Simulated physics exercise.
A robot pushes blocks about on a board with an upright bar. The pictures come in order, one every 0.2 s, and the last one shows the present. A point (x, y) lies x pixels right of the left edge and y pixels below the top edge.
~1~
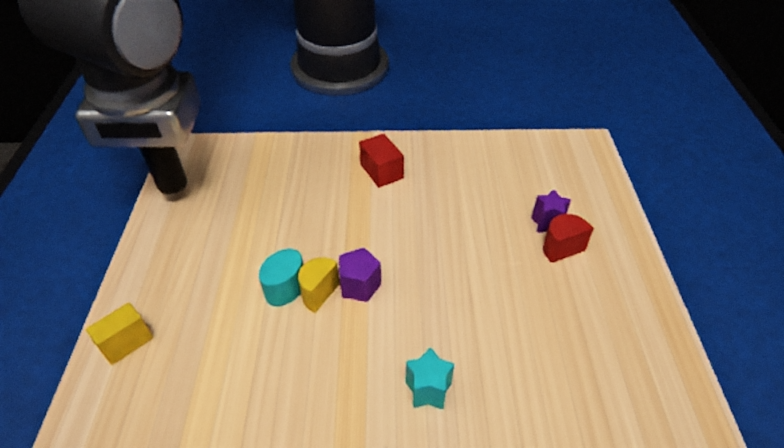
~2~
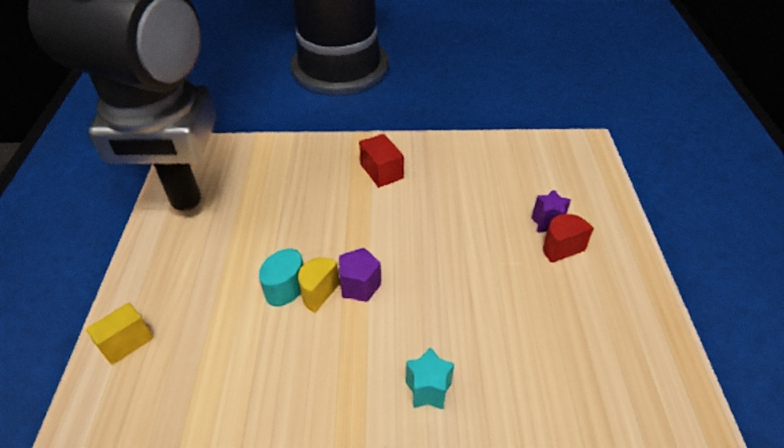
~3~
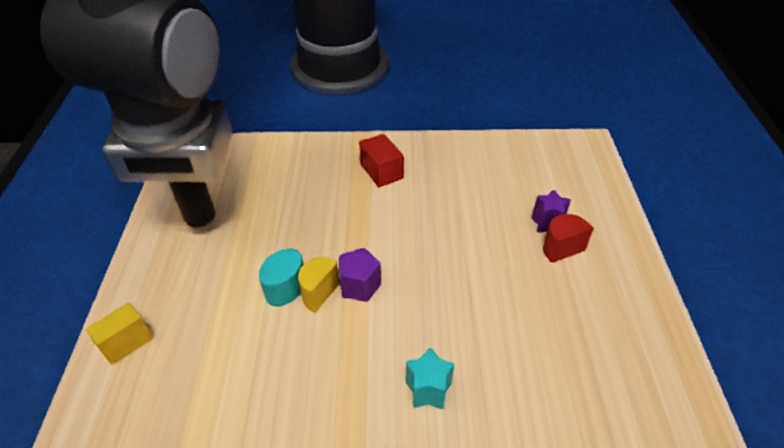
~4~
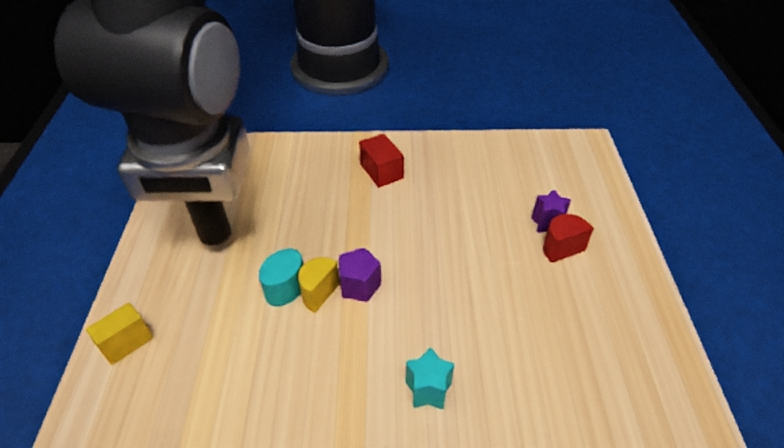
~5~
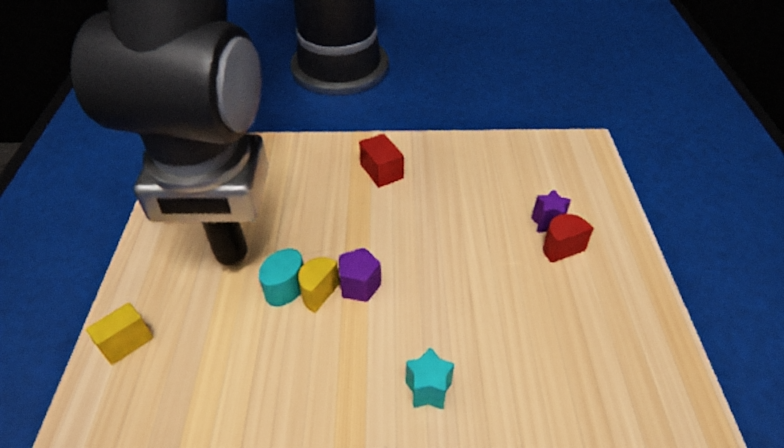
In this clip, a robot arm holding a dark upright bar moves steadily down and to the right over a wooden board, nearing a turquoise block beside yellow and purple ones, while all the colored blocks stay still.
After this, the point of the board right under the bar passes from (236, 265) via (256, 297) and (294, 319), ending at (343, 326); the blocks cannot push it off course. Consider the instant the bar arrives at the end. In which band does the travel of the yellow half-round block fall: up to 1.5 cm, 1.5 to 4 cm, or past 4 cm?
It travels more than 4 cm.
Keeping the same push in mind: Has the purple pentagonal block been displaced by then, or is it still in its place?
By the last moment, the purple pentagonal block will have left its place.
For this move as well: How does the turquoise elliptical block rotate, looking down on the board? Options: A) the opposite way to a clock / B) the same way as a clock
A - the opposite way to a clock.
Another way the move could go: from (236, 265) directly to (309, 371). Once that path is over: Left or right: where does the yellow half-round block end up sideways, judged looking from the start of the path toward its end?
Side: Left.
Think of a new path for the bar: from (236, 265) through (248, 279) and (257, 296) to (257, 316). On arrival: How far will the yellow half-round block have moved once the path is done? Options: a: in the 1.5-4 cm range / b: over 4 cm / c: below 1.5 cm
c.
What follows on the original path. One third of the way, bar (252, 286); turquoise elliptical block (287, 269), turned 15° anticlockwise; yellow half-round block (322, 270); purple pentagonal block (361, 263).
Two thirds of the way, bar (292, 308); turquoise elliptical block (317, 275), turned 90° anticlockwise; yellow half-round block (347, 256), turned 20° anticlockwise; purple pentagonal block (380, 257), turned 30° clockwise.
At the end, bar (342, 315); turquoise elliptical block (338, 274), turned 130° anticlockwise; yellow half-round block (353, 244), turned 35° anticlockwise; purple pentagonal block (386, 253), turned 55° clockwise.
